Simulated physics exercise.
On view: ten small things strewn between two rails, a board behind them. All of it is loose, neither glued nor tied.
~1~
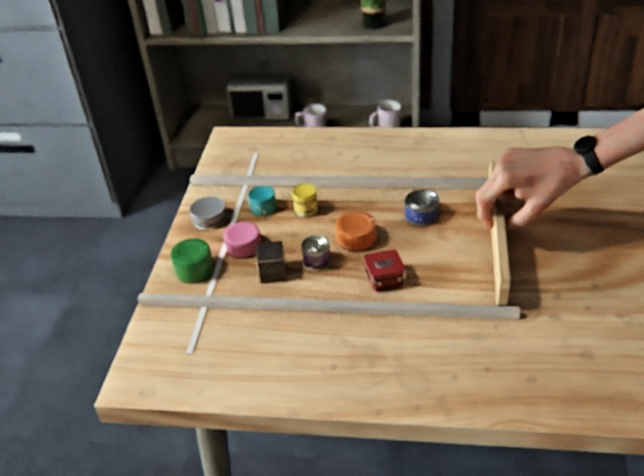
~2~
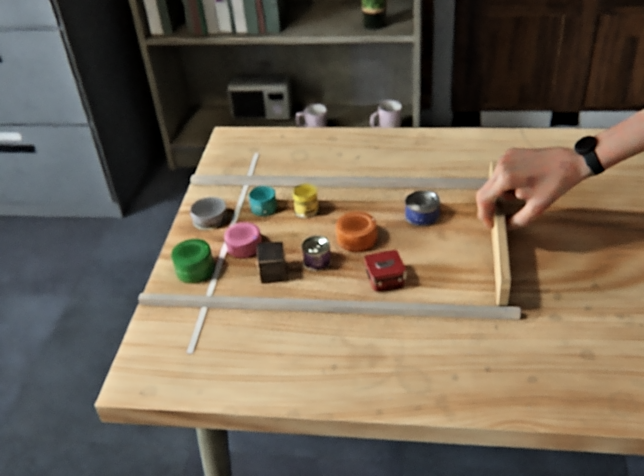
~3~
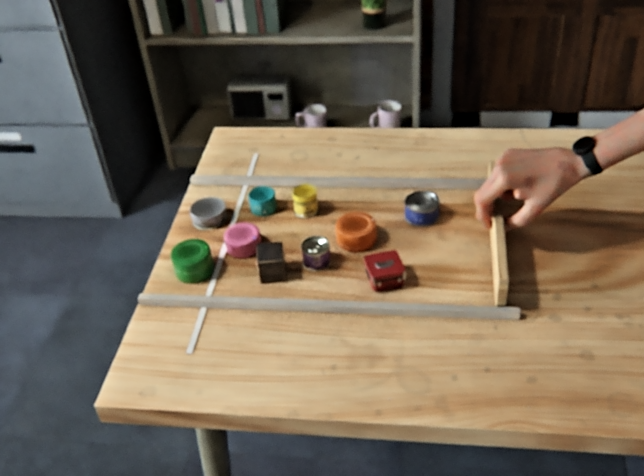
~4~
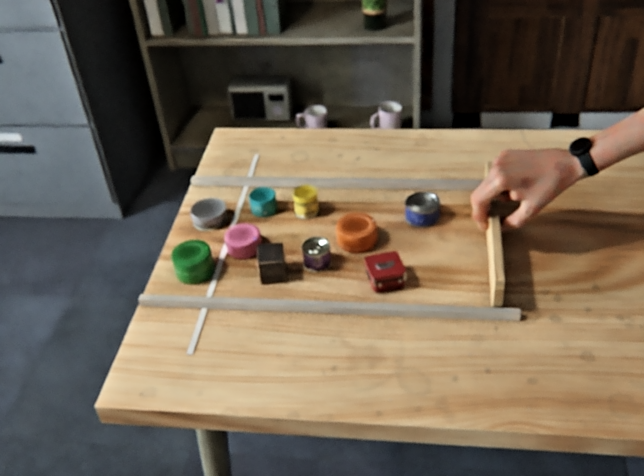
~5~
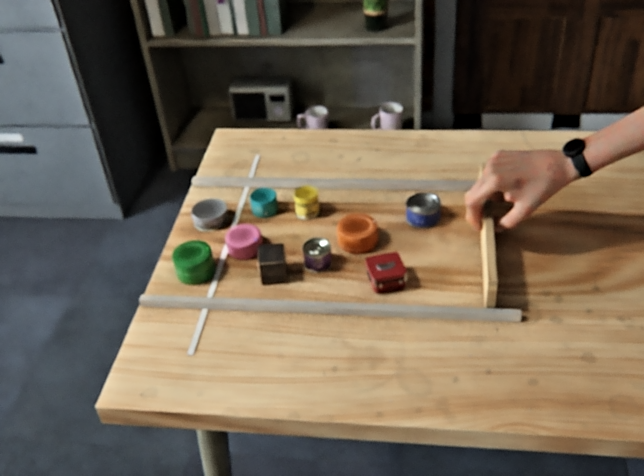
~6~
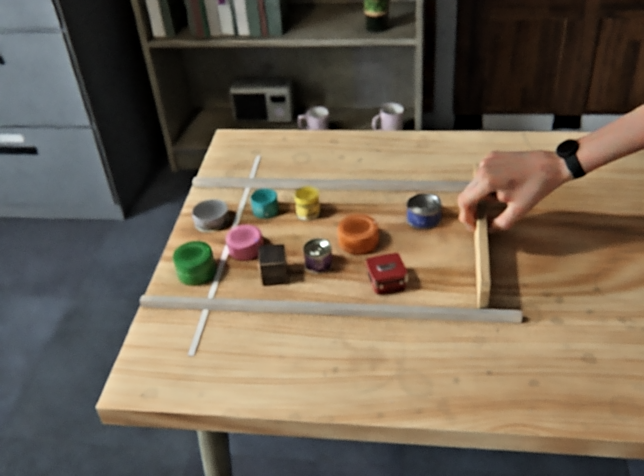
A hand with a black watch slides an upright wooden board slowly and slightly leftward between two pale rails on a wooden table, seen from above at an angle in a room with shelves and grey drawers. Left of it sit green, pink, grey, teal, yellow and orange round pieces, a black block, small tins and a red case. These stay put, the board not touching them, while the view barely shifts.
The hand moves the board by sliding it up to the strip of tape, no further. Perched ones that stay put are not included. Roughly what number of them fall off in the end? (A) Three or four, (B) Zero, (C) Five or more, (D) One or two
Answer: D.
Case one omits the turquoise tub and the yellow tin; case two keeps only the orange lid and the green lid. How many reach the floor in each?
Tally per try: 1 / 0.
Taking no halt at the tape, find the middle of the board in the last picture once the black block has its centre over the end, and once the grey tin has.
The middle is at (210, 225) when it's the black block, and at (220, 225) when it's the grey tin.
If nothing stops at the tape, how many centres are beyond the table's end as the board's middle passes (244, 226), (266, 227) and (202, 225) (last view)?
Respectively 0, 0 and 5.
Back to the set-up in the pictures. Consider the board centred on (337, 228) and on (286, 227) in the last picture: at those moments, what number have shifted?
Tally at point one: 6; at point two: 9.
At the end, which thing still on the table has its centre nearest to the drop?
Foremost: The turquoise tub.
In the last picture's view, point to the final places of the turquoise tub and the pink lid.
The turquoise tub comes to rest close to (189, 187), while the pink lid rests close to (176, 239).
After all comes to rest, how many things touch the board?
The figure is 4.
Soon after, none off yet; grey tin at rest near (211, 215); green lid at rest near (195, 263); pink lid at rest near (245, 243).
After that, none off yet; grey tin at rest near (211, 215); green lid displaced a little near (176, 263); pink lid displaced about its own width near (210, 238).
In the end, the number that fall off is one or two; gone, green lid.
